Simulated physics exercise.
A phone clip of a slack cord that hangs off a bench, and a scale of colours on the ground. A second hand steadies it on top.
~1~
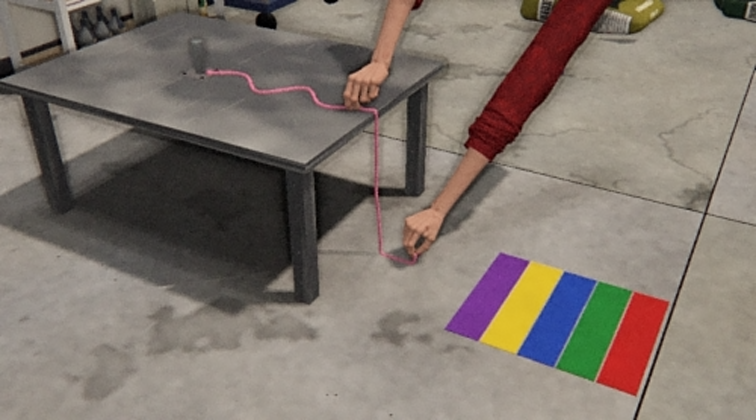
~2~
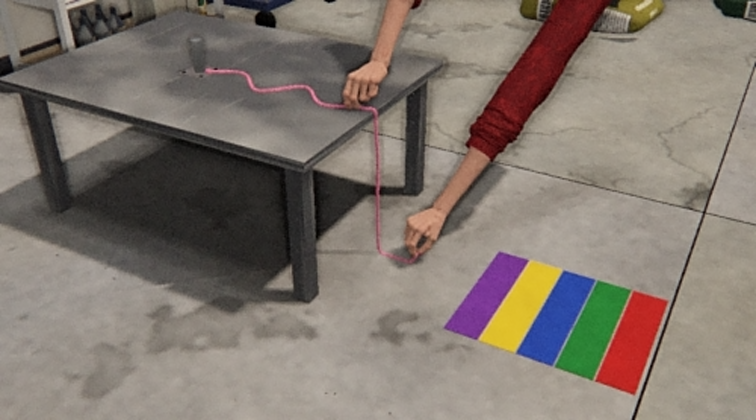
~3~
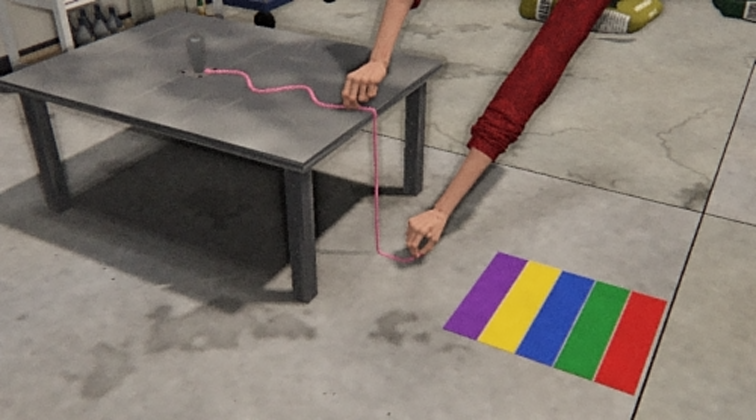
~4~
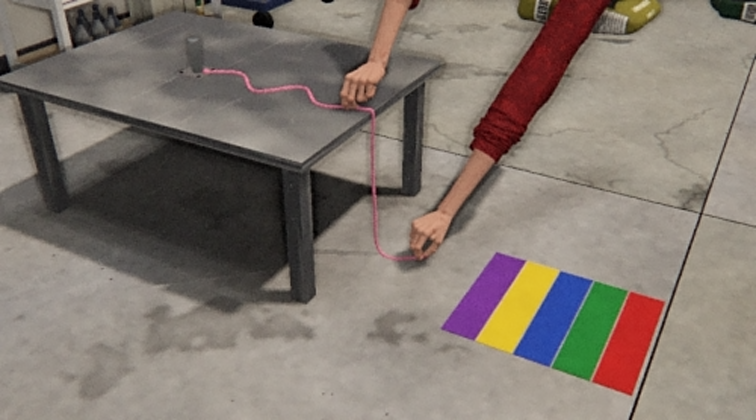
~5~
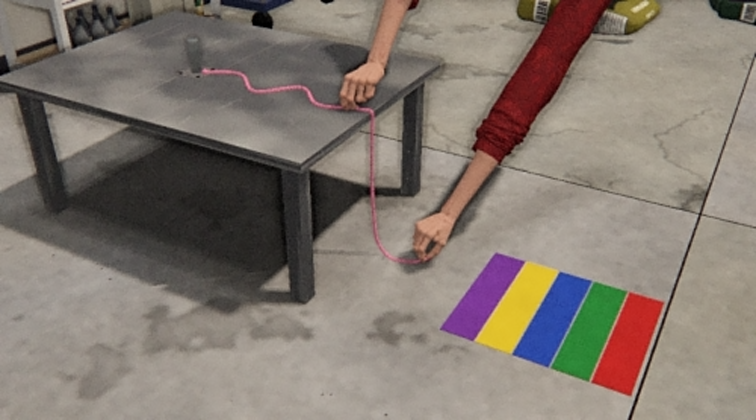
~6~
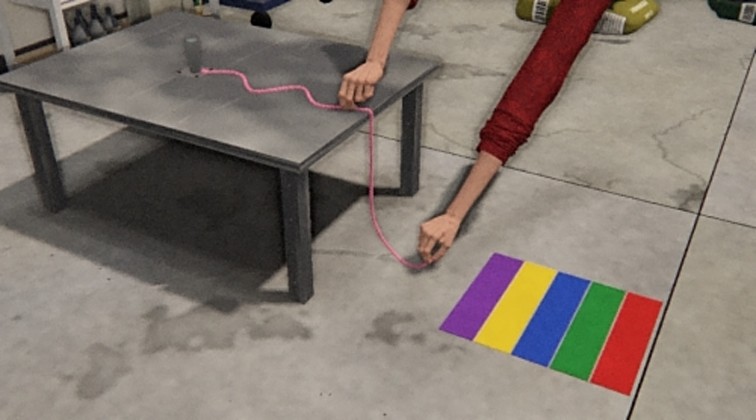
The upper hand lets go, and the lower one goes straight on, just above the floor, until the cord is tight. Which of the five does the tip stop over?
The end stops over the blue strip.
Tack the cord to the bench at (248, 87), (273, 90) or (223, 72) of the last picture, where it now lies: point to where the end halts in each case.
Near (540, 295), (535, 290) and (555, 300).
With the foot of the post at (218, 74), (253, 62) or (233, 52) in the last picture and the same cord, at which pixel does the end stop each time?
About (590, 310), (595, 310) and (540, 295).
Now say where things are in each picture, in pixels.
End (415, 254); purple (472, 319); yellow (507, 331); blue (544, 344); green (583, 357); red (623, 370), in the first frame.
End (417, 254); cord through (238, 72) (269, 91) (315, 99) (375, 115) (378, 180) (378, 240), in the second frame.
End (419, 255), in the third frame.
End (422, 257); cord through (236, 73) (267, 91) (313, 99) (373, 115) (373, 181) (376, 240), in the fourth frame.
End (426, 259), in the fifth frame.
End (431, 260); cord through (234, 73) (265, 91) (311, 100) (371, 116) (371, 181) (384, 241), in the sixth frame.
Soon after, end near (491, 279); over purple.
After that, end near (534, 292); over yellow.
At the stop, end near (560, 300); over blue. It gets as far as the blue strip.
